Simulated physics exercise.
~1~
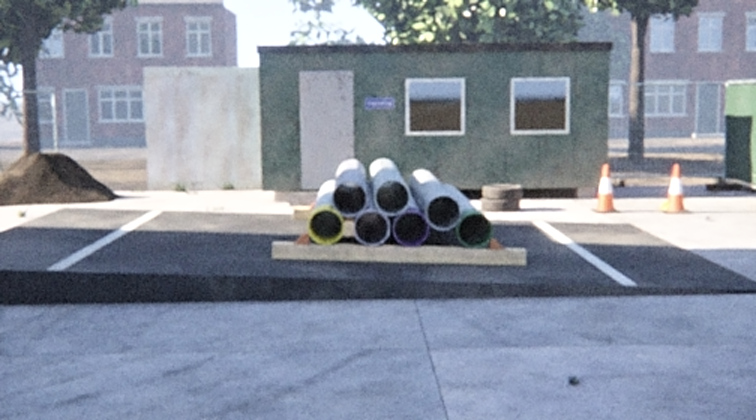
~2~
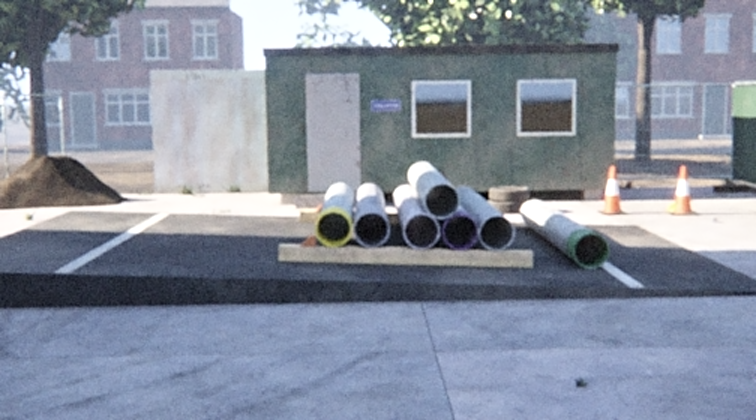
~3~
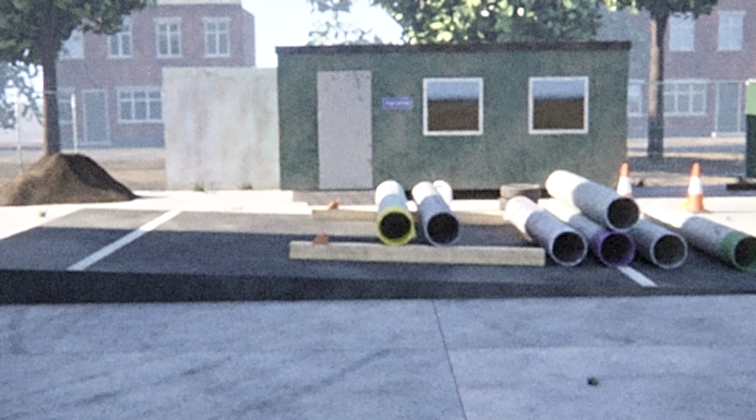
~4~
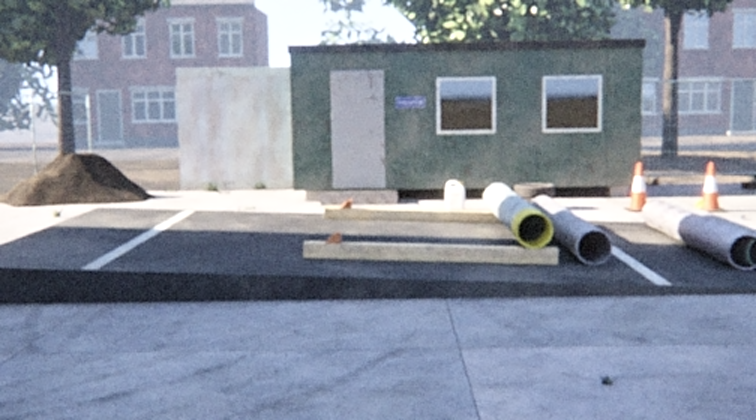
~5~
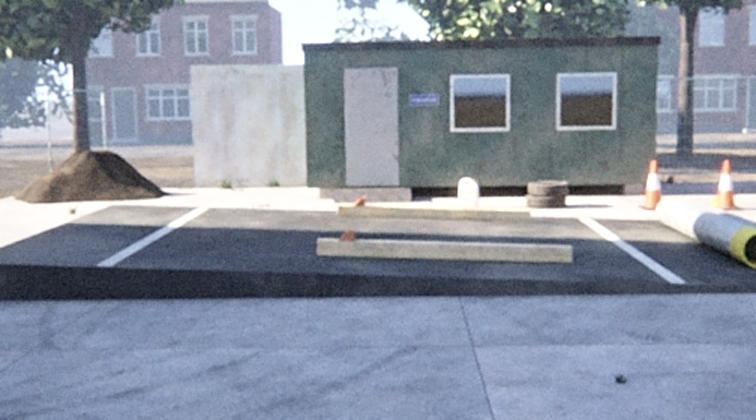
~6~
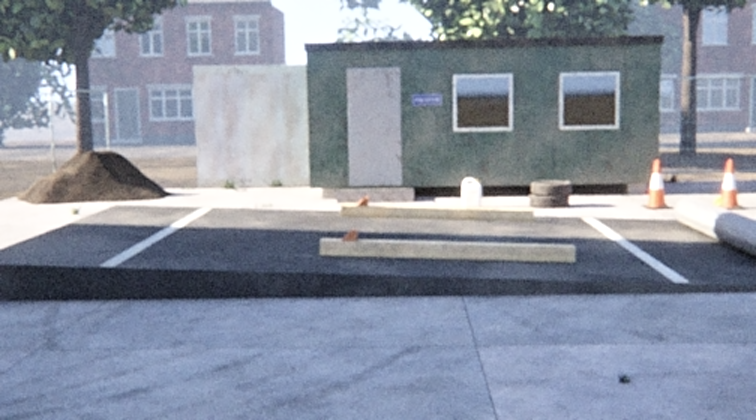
The footage shows seven pipes, some with yellow, purple and green ends, stacked on timber bearers outside a green cabin, before the stack collapses and the pipes roll right past the white line, green first and yellow among the last, leaving the bearers empty.
